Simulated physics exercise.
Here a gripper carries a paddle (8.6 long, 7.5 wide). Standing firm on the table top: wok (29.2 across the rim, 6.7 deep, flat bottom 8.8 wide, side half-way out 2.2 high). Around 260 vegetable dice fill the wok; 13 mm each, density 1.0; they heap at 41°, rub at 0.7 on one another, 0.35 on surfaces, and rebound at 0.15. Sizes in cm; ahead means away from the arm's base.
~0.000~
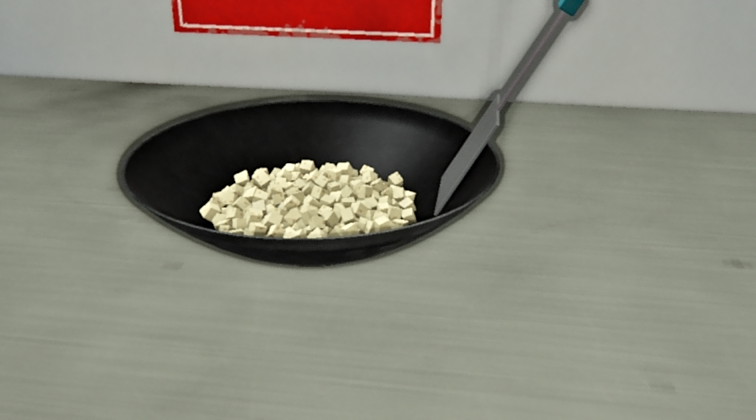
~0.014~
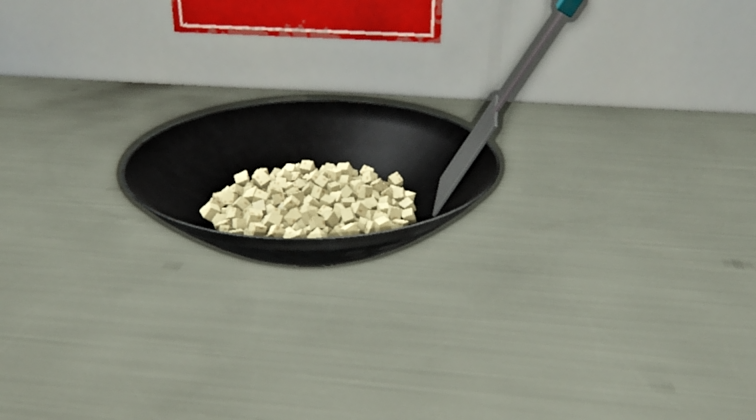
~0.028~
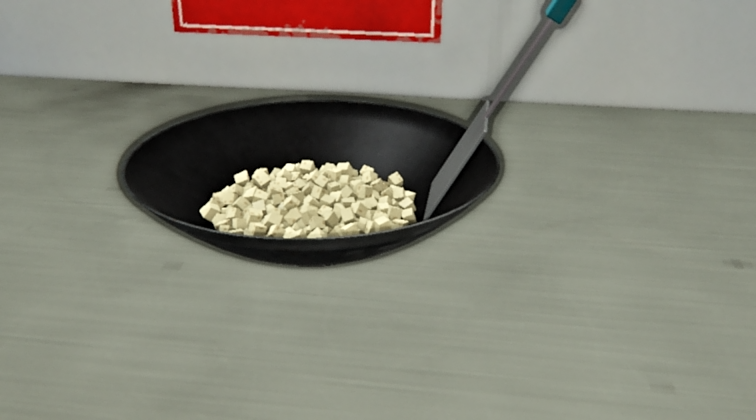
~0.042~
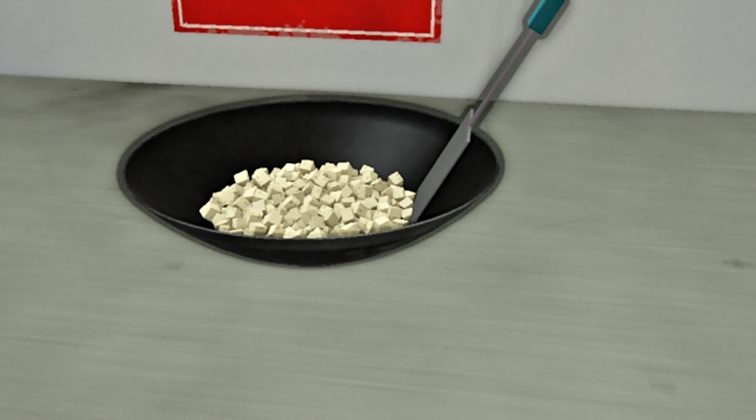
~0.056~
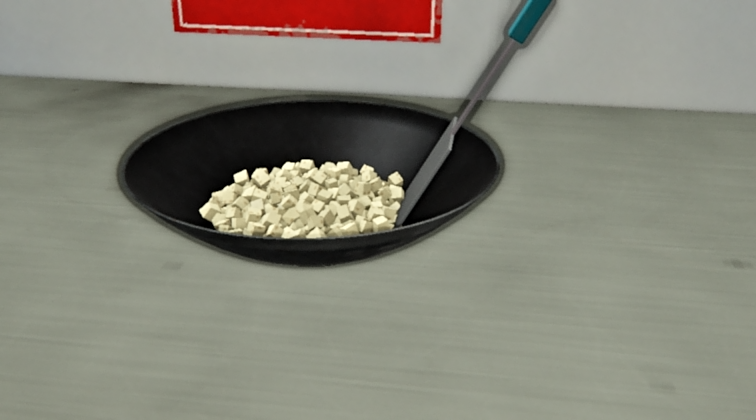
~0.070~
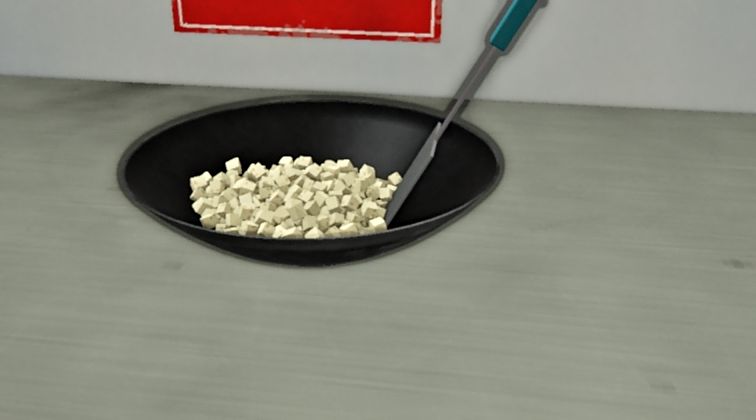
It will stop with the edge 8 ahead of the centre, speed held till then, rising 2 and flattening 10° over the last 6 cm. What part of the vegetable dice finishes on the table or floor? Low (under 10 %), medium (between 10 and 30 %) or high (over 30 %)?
Answer: High; over 30 % of the vegetable dice finish on the table or floor.
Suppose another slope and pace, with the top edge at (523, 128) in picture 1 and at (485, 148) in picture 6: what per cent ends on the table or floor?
About 20 per cent.
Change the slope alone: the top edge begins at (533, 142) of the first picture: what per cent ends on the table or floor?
Some 25 per cent.
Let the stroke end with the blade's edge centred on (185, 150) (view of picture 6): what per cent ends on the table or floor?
About 55 per cent.
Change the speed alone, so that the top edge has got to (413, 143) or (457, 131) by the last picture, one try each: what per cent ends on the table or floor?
About 45 and 25 per cent.
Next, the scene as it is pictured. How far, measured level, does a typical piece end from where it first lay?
Roughly 12 cm.
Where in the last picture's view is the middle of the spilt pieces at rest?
Near (39, 207).
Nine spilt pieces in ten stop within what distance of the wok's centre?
Some 35 cm.
By 0.12 s, sloping 61°, highest piece 9 above the table; 253 in the wok, 2 on the blade or in flight.
By 0.17 s, sloping 58°, highest piece 12 above the table; 241 in the wok, 14 on the blade or in flight.
By 0.40 s, sloping 51°, highest piece 7 above the table; 154 in the wok, 85 on the table or floor, 16 on the blade or in flight.
By 1.45 s, sloping 51°, highest piece 5 above the table; 154 in the wok, 101 on the table or floor.
Final count, 154 in the wok, 101 on the table or floor. That is 40 % on the table or floor.
